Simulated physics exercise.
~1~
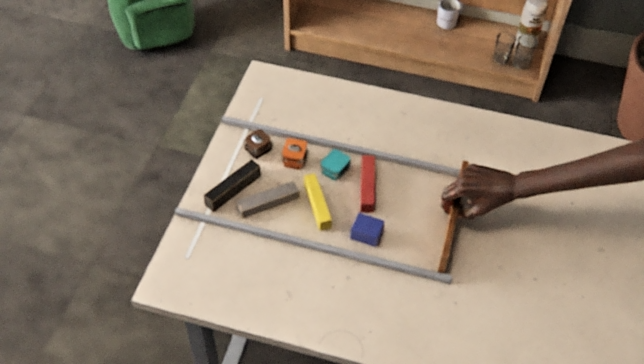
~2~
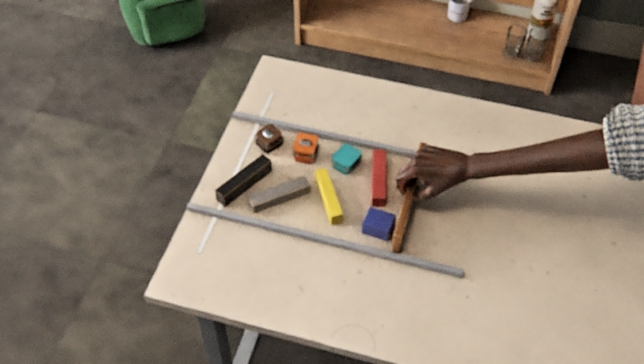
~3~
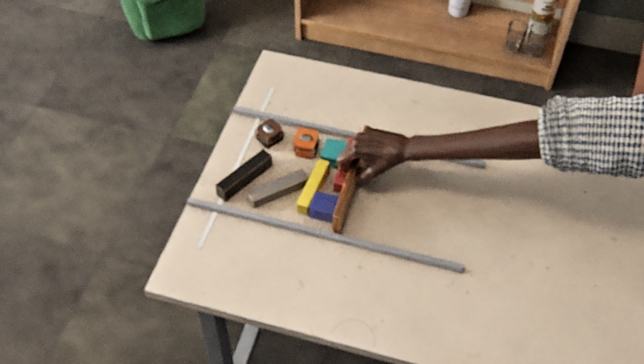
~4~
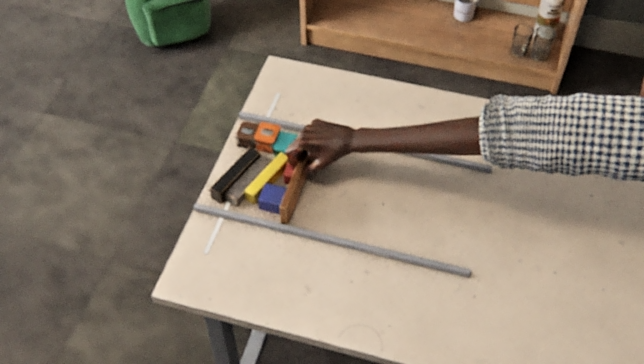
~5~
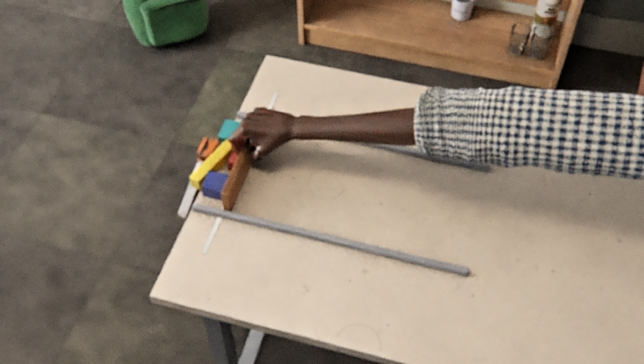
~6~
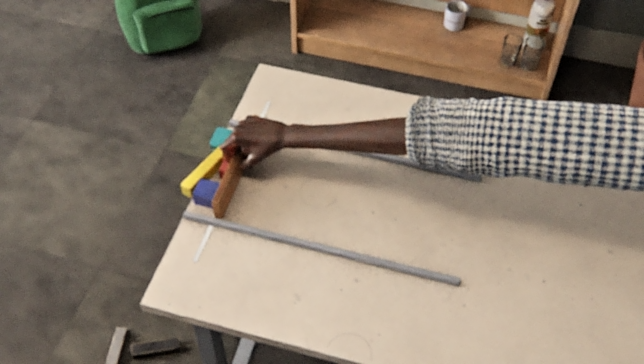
In this clip, a hand slides an upright wooden board leftward between two rails, bunching coloured blocks and bars and pushing them past the tape to the table's edge. The black and grey bars end on the floor, while yellow, blue and teal pieces remain at the edge.
